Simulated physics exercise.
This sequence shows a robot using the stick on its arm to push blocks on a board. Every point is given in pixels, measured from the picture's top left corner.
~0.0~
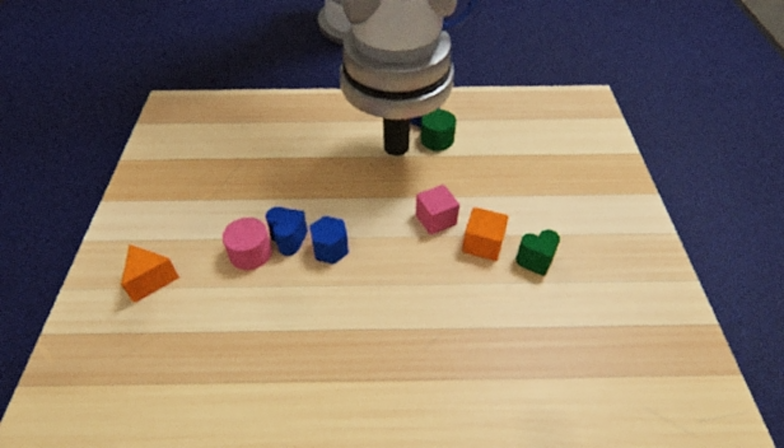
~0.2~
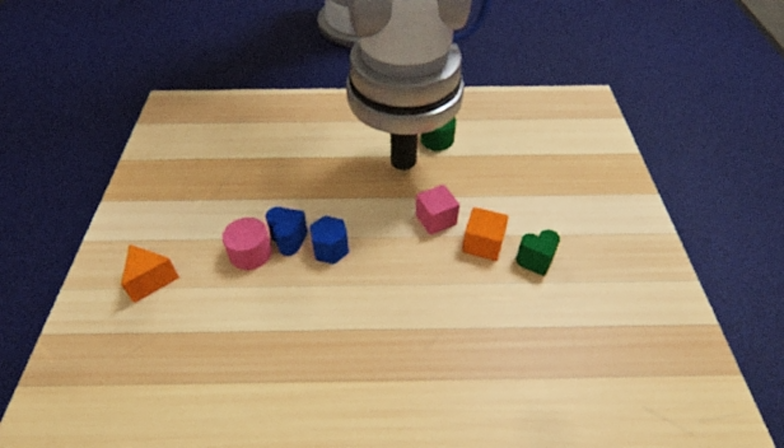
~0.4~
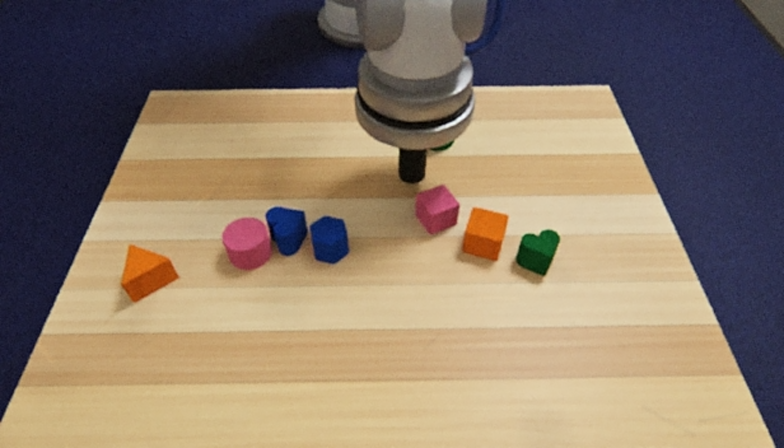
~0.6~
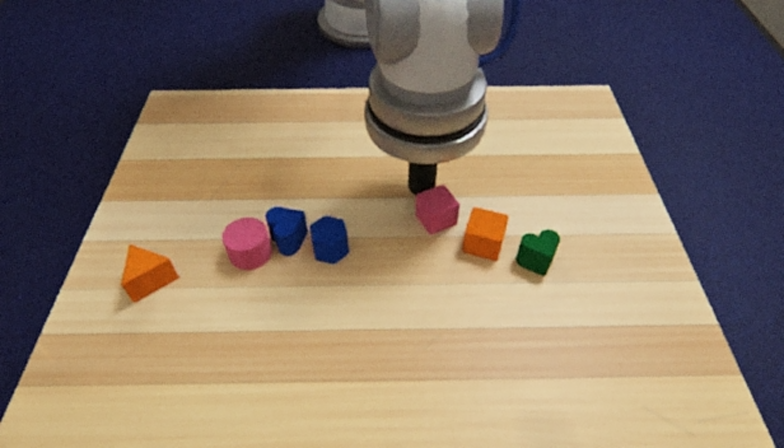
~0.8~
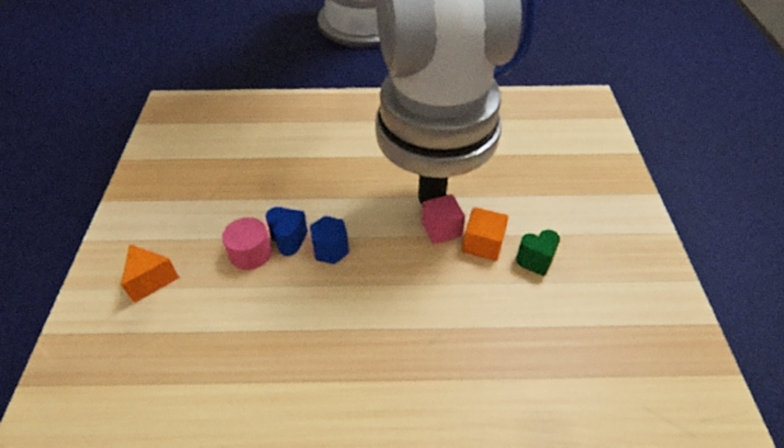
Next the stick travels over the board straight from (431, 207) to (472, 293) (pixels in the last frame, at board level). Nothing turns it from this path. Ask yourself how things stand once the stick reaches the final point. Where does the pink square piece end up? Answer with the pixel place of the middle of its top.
It will likely be found at (482, 305).
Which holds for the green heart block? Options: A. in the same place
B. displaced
I choose A.
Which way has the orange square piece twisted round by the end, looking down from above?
Overhead view: Anti-clockwise.
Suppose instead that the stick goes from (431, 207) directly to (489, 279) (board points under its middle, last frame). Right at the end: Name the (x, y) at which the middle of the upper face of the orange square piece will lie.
I expect it at (517, 240).
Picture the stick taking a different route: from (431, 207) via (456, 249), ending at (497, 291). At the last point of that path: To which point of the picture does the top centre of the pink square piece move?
Around pixel (474, 288).
What follows on the original path. One third of the way, stick (445, 225); pink square piece (456, 238); orange square piece (492, 226), turned 20° anticlockwise.
Two thirds of the way, stick (459, 254); pink square piece (468, 270), turned 10° clockwise; orange square piece (492, 227), turned 20° anticlockwise.
At the end, stick (473, 286); pink square piece (482, 305), turned 20° clockwise; orange square piece (492, 227), turned 20° anticlockwise; green heart block still.
